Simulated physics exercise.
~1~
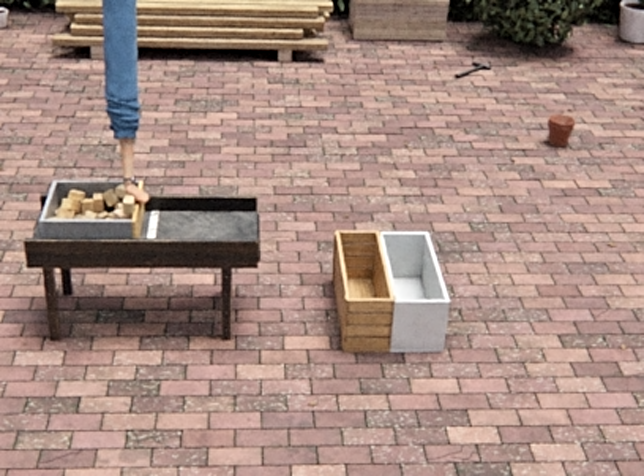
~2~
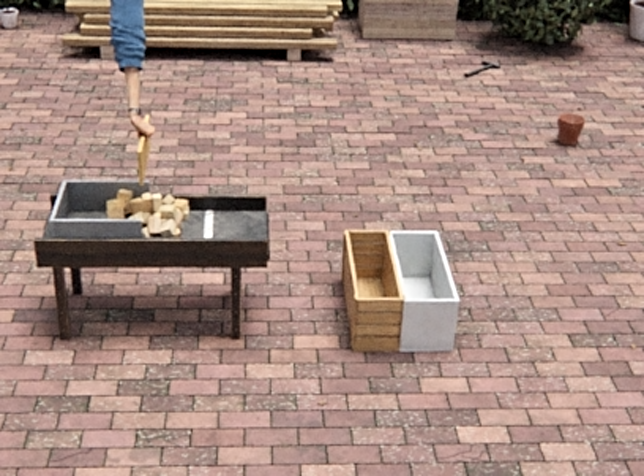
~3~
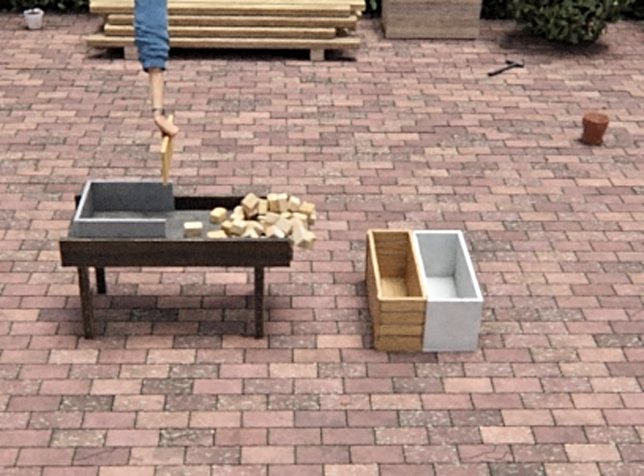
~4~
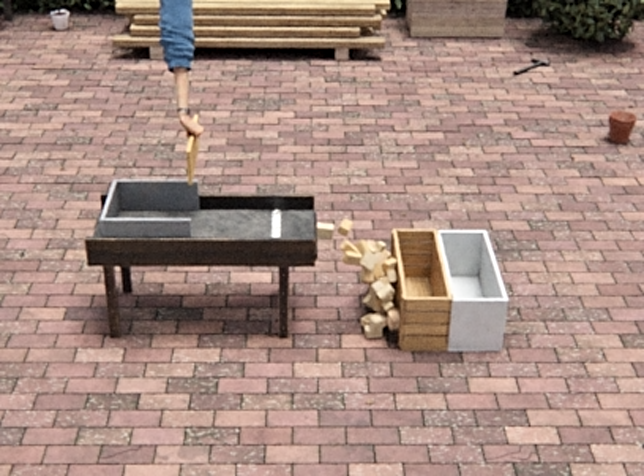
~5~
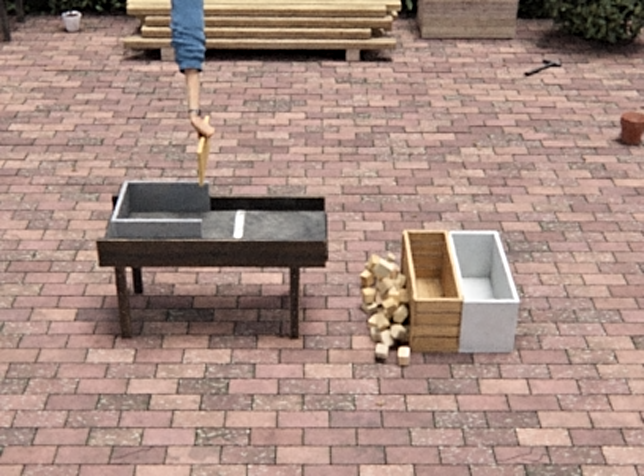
On a brick-paved yard, a hand lifts a pen's gate and a conveyor carries wooden offcuts rightward, spilling them short of two tubs.
